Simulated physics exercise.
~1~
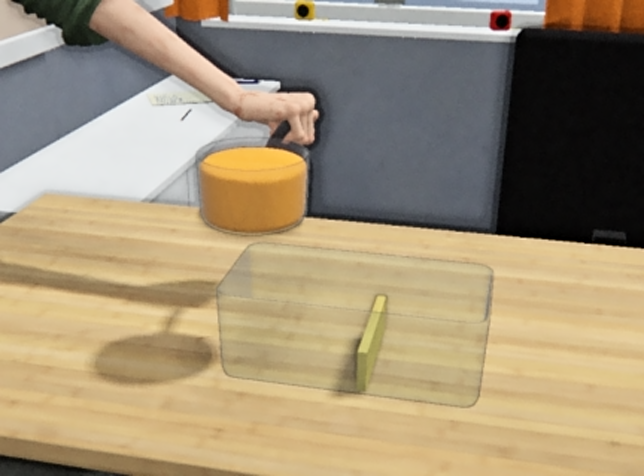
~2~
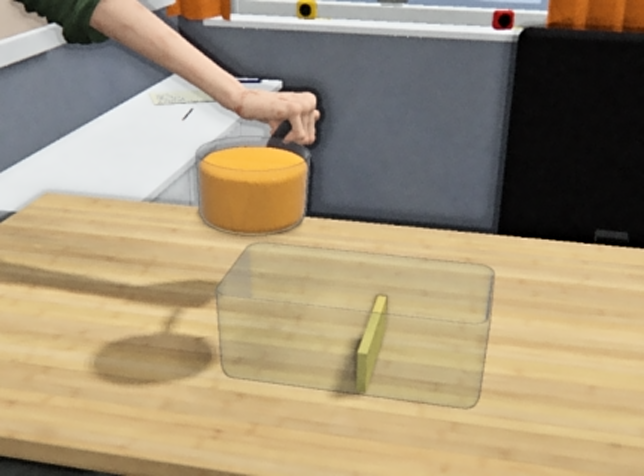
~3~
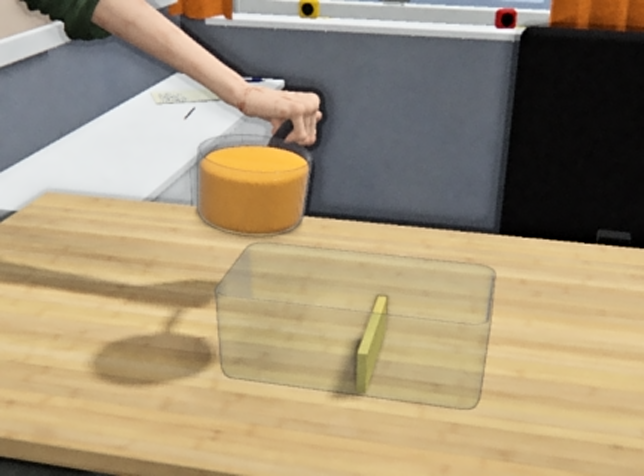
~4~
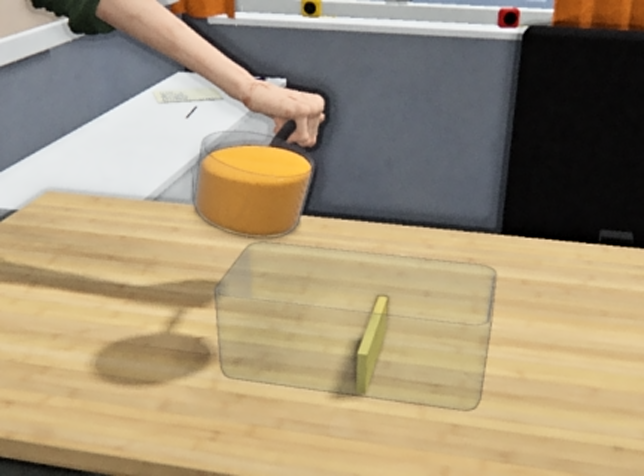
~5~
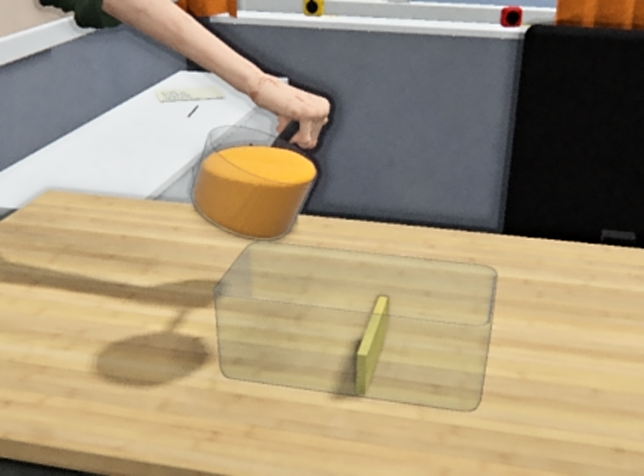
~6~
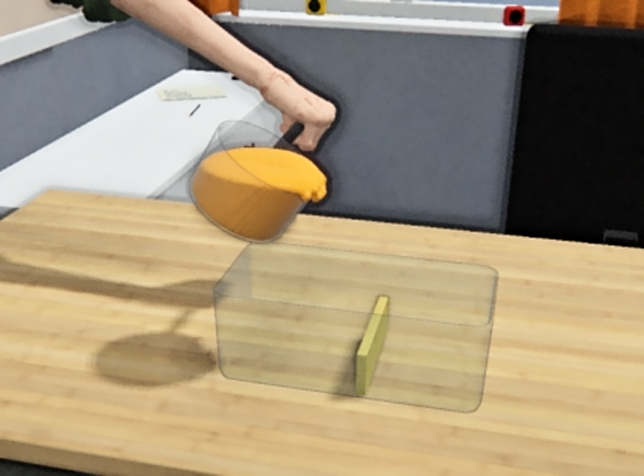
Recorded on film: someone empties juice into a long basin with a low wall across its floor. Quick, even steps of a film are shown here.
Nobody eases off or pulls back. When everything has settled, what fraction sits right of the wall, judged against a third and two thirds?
I expect what gathers right of the wall to fall below one third.
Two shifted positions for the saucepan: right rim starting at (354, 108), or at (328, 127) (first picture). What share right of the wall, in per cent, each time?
It comes to 85 % the first time and 55 % the second.
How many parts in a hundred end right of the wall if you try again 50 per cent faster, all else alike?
I'd estimate some 10 percent.
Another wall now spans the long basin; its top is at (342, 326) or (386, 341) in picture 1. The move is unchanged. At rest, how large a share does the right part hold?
I'd expect near 60 percent the first time and near 15 percent the next.
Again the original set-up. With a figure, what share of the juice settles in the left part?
It is close to 85 per cent.
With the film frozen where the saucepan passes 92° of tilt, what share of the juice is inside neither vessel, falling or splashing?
That works out near 30 percent.
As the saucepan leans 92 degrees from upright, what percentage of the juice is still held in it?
About 35 per cent.
A moment on, the saucepan is tipped on its side and 34 per cent is still to pour, 28 is left of the wall and 8 right of it.
Next, the saucepan is tipped right over and 6 per cent is still to pour, 77 is left of the wall and 10 right of it.
Then the saucepan is tipped right over and 0 per cent is still to pour, 85 is left of the wall and 12 right of it.
Later the saucepan is tipped right over and 0 per cent is still to pour, 86 is left of the wall and 12 right of it.
At rest 86 per cent lies left of the wall, 12 right of it and 2 outside.
